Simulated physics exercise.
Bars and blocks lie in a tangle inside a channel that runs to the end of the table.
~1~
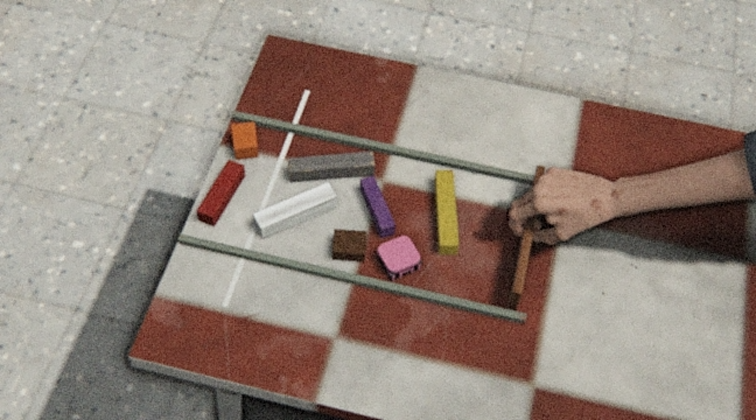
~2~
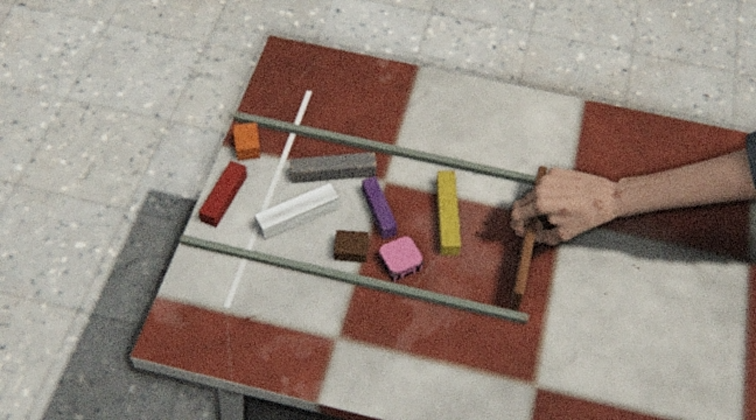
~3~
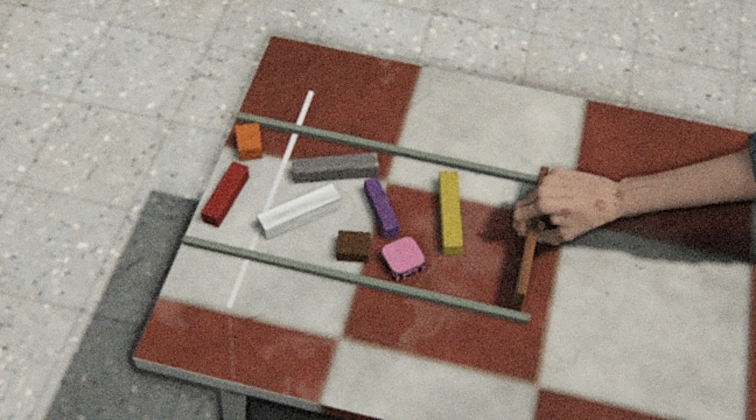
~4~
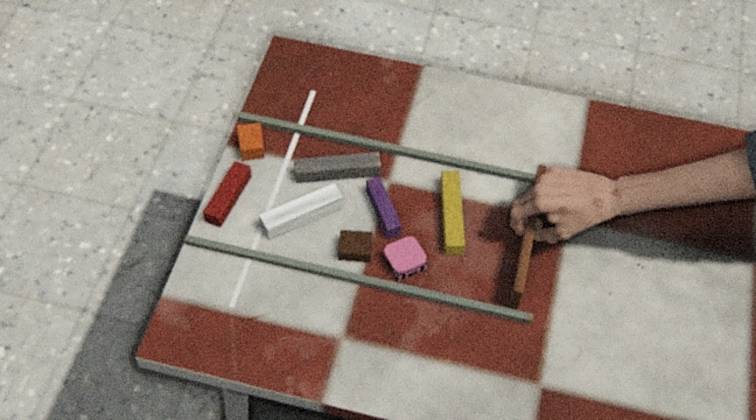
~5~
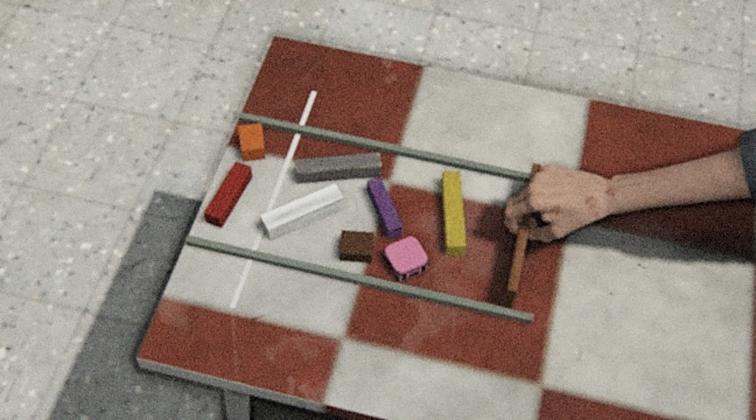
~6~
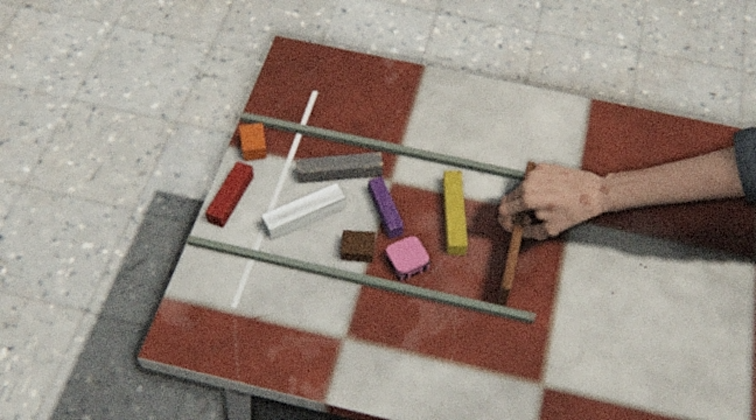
A hand held a wooden board upright between two rails on a checkered table and began nudging it slightly left, while the colored bars and blocks scattered between the rails lay still.
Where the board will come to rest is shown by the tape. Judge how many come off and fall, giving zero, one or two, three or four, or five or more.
The number gone is small: One or two.
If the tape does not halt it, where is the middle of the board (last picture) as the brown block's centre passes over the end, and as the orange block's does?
The brown block gives roughly (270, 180), the orange block roughly (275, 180).
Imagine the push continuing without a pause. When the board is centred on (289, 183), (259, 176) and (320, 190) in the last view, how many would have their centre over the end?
Counts per position: 1 / 5 / 0.
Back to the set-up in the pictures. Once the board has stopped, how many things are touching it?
The count in contact is 2.
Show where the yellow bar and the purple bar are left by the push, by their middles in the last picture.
The yellow bar settles near (274, 171); as for the purple bar, near (255, 176).
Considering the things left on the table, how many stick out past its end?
That adds up to 4.
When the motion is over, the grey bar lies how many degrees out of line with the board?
Roughly 40° out of line.
A little later, none off yet; red bar at rest near (230, 194); orange block at rest near (253, 142); white stick at rest near (304, 211).
Next, none off yet; red bar at rest near (230, 194); orange block at rest near (253, 142); white stick shifted a little near (277, 206).
When it is over, the number that fall off is one or two; down, red bar.
